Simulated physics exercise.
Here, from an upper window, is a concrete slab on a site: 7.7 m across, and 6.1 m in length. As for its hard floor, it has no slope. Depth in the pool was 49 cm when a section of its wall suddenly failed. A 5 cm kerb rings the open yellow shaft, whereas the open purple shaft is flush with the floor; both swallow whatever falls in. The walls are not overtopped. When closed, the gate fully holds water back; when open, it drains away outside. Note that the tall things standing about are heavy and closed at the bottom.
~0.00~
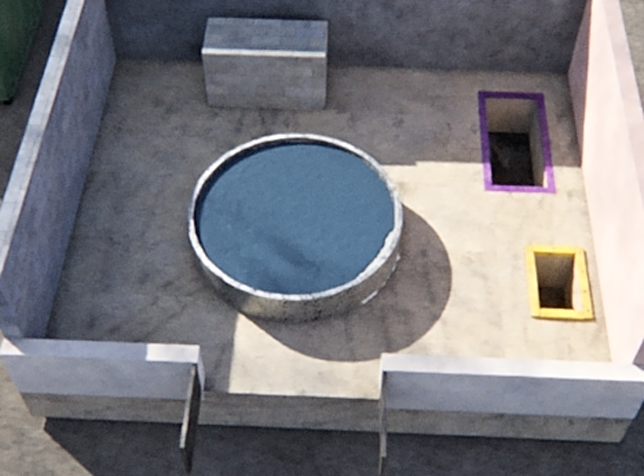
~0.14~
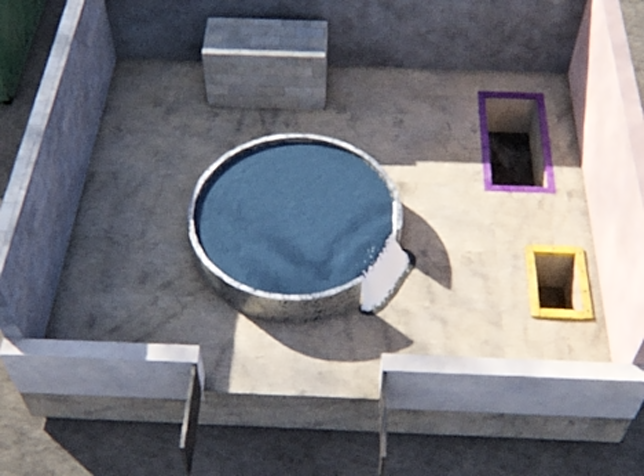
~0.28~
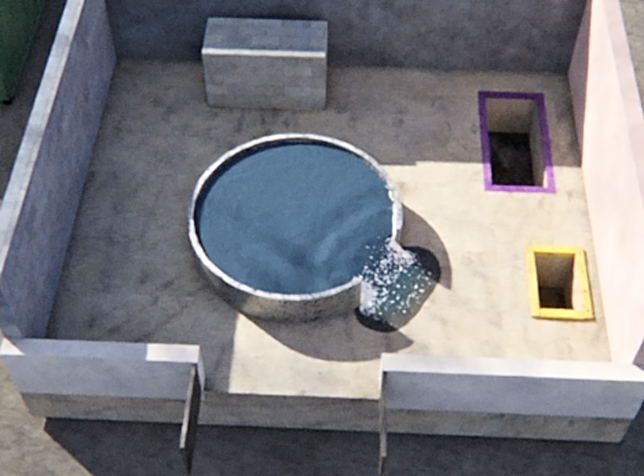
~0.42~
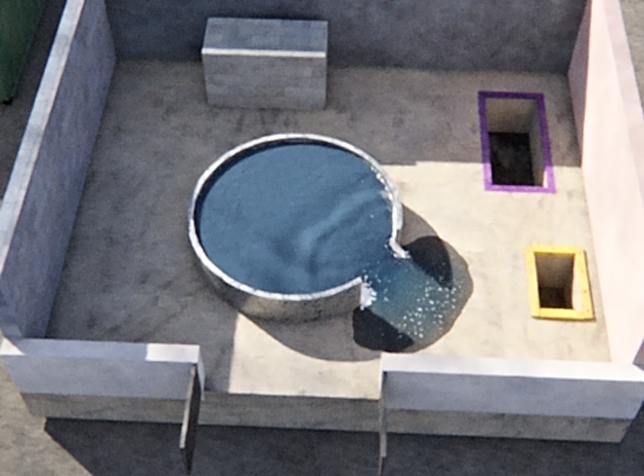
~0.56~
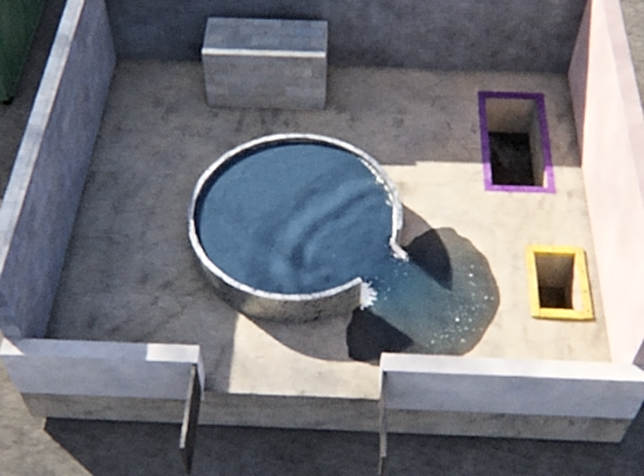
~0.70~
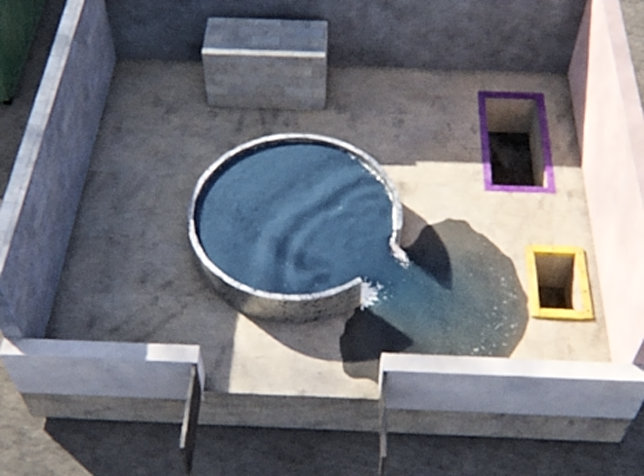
In a walled concrete yard, a round pool's wall breaks and water spreads rightward across the floor.
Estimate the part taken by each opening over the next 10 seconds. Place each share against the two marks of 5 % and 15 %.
For the gate, I would put it at less than 5 %. For the purple pit, I would put it at from 5 to 15 %. For the yellow pit, I would put it at more than 15 %.
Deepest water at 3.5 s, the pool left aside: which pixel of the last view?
It's at about (609, 380) in the last picture.
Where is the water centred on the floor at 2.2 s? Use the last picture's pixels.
At roughly (343, 259).
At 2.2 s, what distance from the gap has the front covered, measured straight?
Some 3.4 m out.
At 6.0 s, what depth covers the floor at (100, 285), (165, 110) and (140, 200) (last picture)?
Listed order: 0 / 0 / 0 cm.
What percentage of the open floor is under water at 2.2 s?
I'd say around 20 %.
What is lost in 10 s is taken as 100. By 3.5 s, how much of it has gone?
Fraction gone: About 25 %.
After 1.4 s water covers 20 % of the floor and is deepest (26 cm) near (378, 292); gone so far, the gate 0 %, the purple pit 0 %, the yellow pit 1 %.
After 2.2 s water covers 20 % of the floor and is deepest (36 cm) near (583, 391); gone so far, the gate 0 %, the purple pit 0 %, the yellow pit 3 %.
After 3.5 s water covers 25 % of the floor and is deepest (30 cm) near (609, 380); gone so far, the gate 1 %, the purple pit 0 %, the yellow pit 9 %.
After 6.0 s water covers 35 % of the floor and is deepest (19 cm) near (570, 390); gone so far, the gate 1 %, the purple pit 3 %, the yellow pit 21 %.
After 10.0 s water covers 55 % of the floor and is deepest (12 cm) near (556, 390); gone so far, the gate 3 %, the purple pit 7 %, the yellow pit 30 %.
